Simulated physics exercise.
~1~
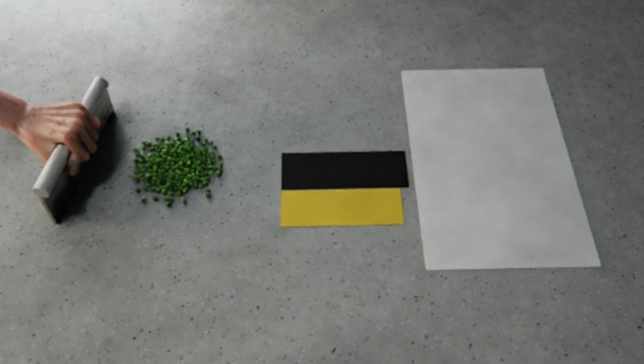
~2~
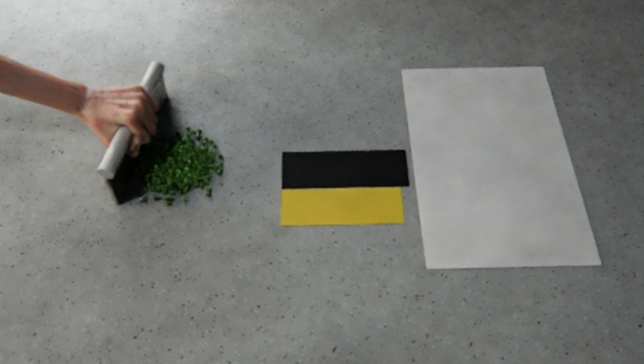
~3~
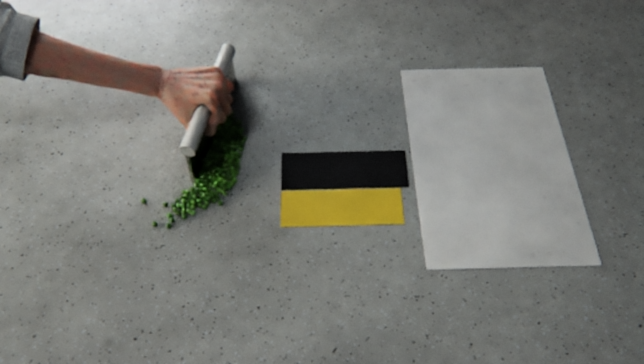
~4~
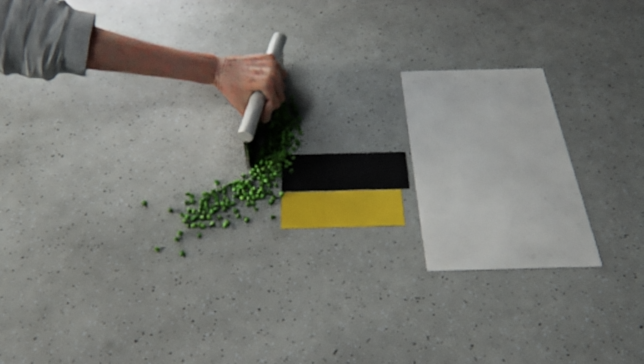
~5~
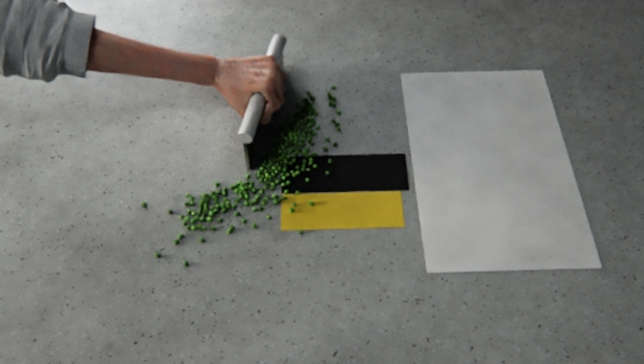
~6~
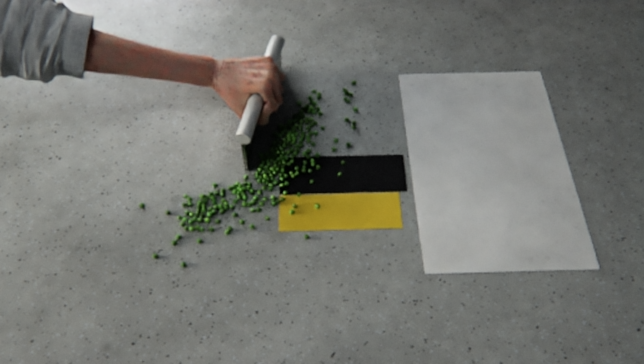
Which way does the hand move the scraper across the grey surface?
The hand moves the scraper to the right, pushing into the green peas before it stops beside the black mat.
